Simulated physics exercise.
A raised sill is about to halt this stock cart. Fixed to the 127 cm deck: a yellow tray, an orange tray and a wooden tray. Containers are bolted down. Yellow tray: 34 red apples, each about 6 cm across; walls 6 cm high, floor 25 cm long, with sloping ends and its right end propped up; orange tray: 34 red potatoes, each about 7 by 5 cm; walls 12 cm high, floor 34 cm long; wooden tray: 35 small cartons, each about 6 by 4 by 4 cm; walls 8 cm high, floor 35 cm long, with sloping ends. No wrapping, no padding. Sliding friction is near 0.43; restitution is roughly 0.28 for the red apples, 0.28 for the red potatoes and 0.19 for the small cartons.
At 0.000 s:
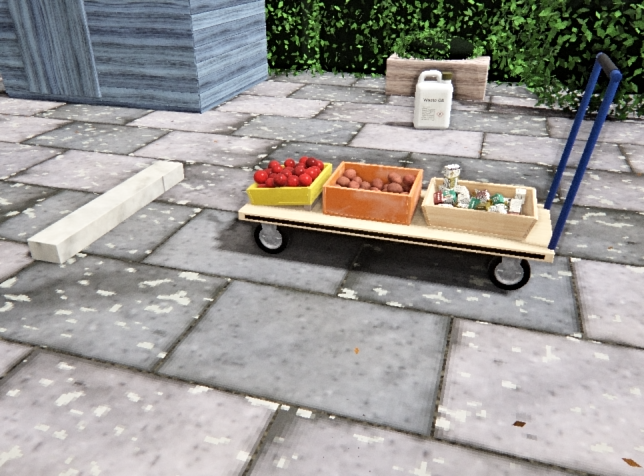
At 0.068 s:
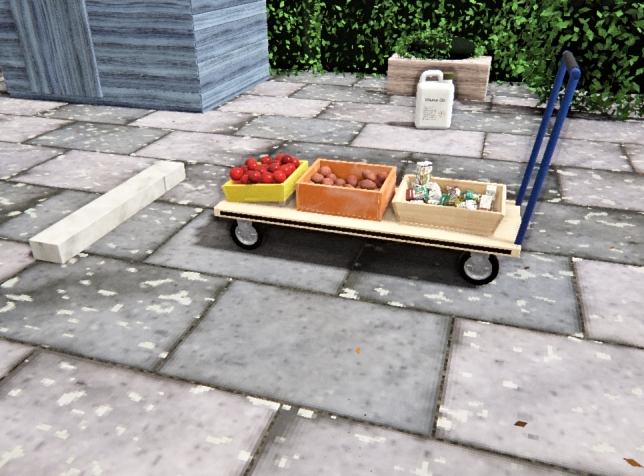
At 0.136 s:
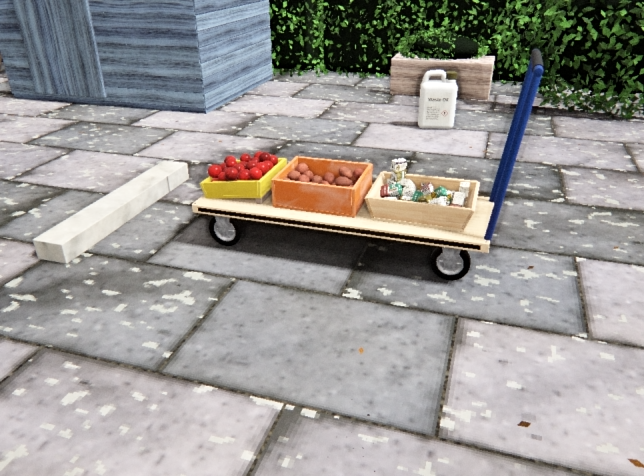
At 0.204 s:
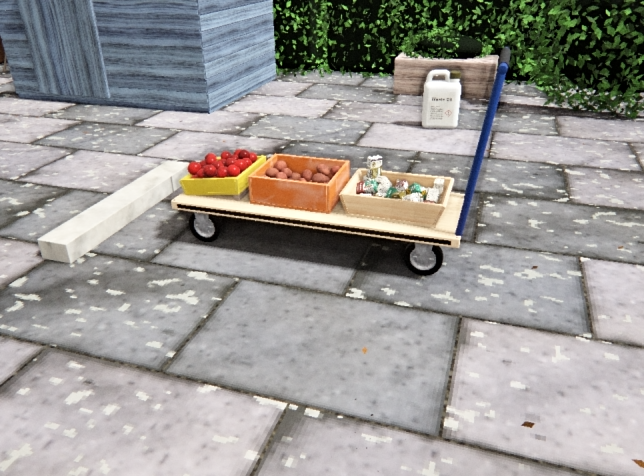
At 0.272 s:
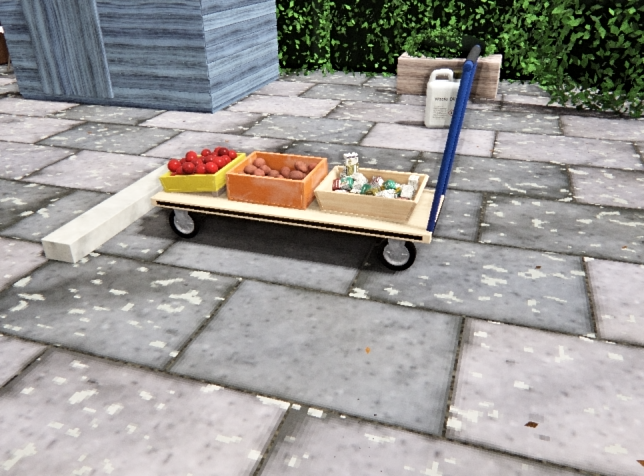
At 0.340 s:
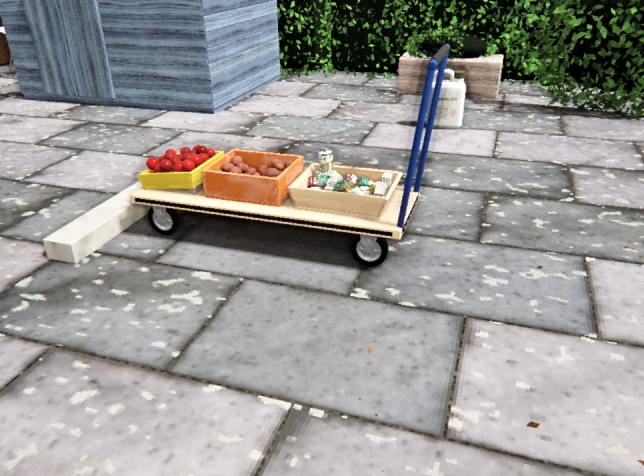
A flat wooden cart with a blue handle at its right end stands on grey stone paving, seen from slightly above and to the side. It carries a yellow tray of red apples, an orange tray of reddish potatoes and a wooden tray of small cartons, with a pale beam at left and a white jug near the hedge behind. The cart rolls steadily leftward toward the beam, its trays riding along, while the camera pans very slightly.
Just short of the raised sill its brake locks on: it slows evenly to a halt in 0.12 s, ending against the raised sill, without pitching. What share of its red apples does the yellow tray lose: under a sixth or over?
More than a sixth of the red apples leave the yellow tray.
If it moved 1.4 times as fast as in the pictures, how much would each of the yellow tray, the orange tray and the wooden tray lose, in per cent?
In that case yellow tray 60, orange tray 0, wooden tray 10 per cent.
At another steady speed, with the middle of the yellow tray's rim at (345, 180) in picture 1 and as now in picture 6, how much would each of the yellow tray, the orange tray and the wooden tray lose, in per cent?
Then yellow tray 50, orange tray 0, wooden tray 10 per cent.
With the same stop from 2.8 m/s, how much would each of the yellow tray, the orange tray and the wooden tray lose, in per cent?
In that case yellow tray 60, orange tray 0, wooden tray 10 per cent.
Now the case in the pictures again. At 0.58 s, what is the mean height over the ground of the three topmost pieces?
Some 38 cm up.
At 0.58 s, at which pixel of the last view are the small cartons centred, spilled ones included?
At about (304, 184).
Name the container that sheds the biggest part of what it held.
It is the yellow tray.
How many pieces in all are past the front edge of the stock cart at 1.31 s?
Some 10 pieces.
After 0.36 s, it begins to slow.
After 0.46 s, yellow tray 34 in, 0 out, orange tray 34 in, 0 out and wooden tray 35 in, 0 out.
After 0.58 s, yellow tray 26 in, 8 out, orange tray 34 in, 0 out and wooden tray 33 in, 2 out.
After 0.81 s, yellow tray 24 in, 10 out, orange tray 34 in, 0 out and wooden tray 33 in, 2 out.
Final count (at 1.31 s), yellow tray 24 in, 10 out, orange tray 34 in, 0 out and wooden tray 33 in, 2 out. Asked share, 10 of 34, 29 per cent.
